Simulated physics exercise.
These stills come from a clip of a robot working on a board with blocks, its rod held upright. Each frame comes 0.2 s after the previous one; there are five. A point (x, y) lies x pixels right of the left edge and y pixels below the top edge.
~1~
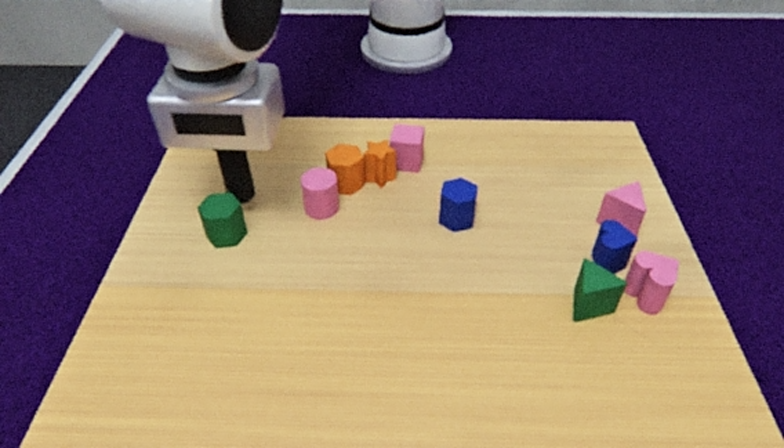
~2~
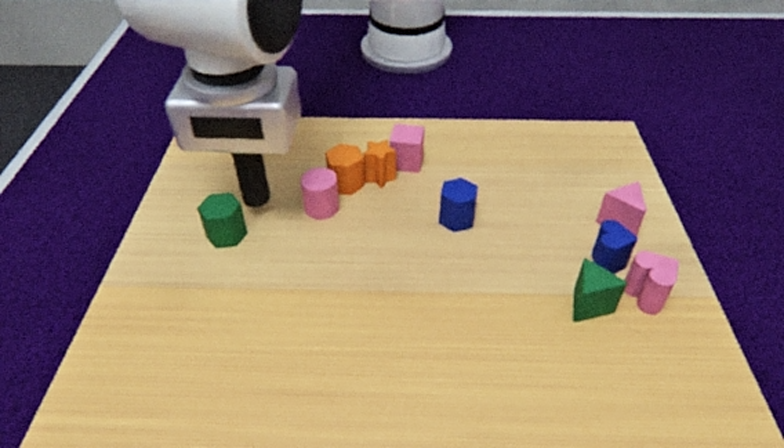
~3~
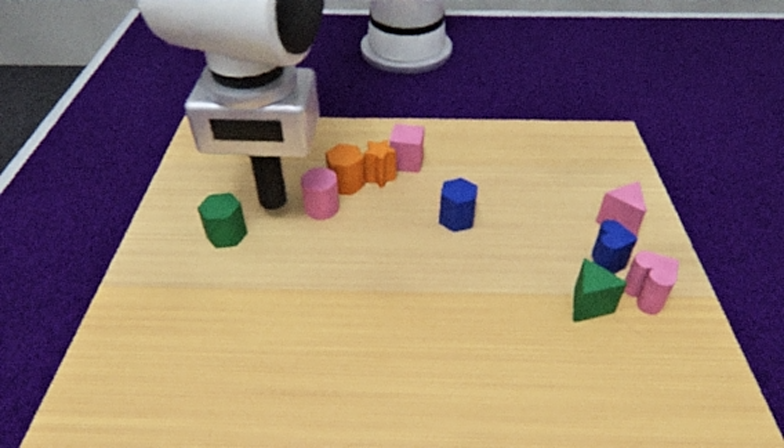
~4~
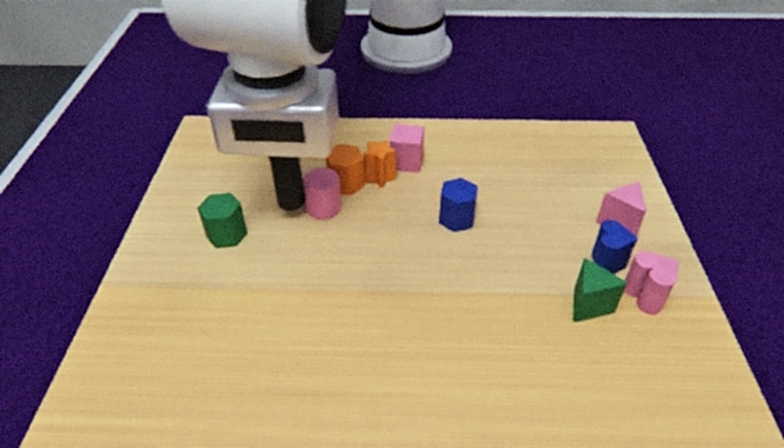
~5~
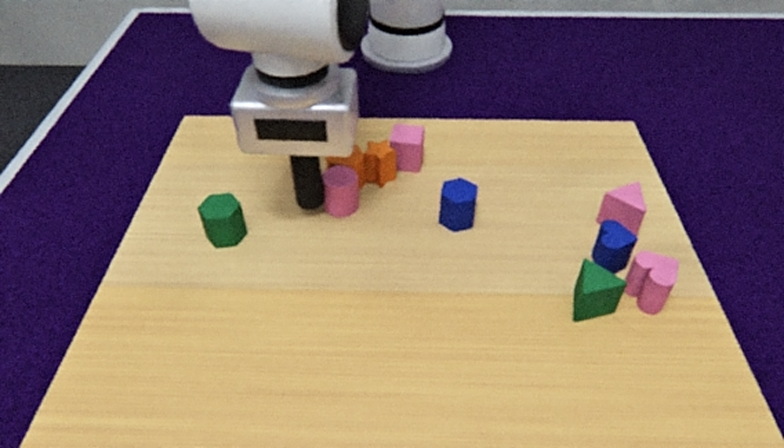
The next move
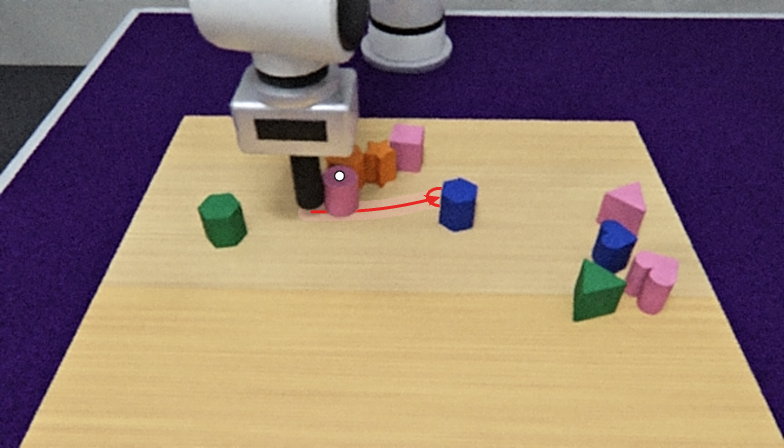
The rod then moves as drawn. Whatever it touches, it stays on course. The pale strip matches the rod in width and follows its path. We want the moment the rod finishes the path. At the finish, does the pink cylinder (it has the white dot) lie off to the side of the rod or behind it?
In short: Yes.
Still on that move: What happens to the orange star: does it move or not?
From what I can tell, it will keep its place.
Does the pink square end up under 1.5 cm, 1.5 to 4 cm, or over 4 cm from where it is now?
It gets moved under 1.5 cm.
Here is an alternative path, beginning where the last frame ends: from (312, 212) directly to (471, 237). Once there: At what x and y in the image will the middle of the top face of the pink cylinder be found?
The centre of its top will be at (385, 172).
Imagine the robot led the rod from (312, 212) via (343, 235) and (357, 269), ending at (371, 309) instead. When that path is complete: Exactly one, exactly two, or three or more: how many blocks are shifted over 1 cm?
I expect just one block to be moved by more than 1 cm.
The drawn path runs from (312, 212) by way of (356, 211) and (400, 206) to (441, 197); the dot is on the pink cylinder.
The first path, step by step. One third of the way, rod (356, 201); pink cylinder (382, 171).
Two thirds of the way, rod (400, 196); pink cylinder (417, 160).
At the end, rod (441, 187); pink cylinder (438, 149); orange star not moved; pink square not moved; blue hexagon not moved.
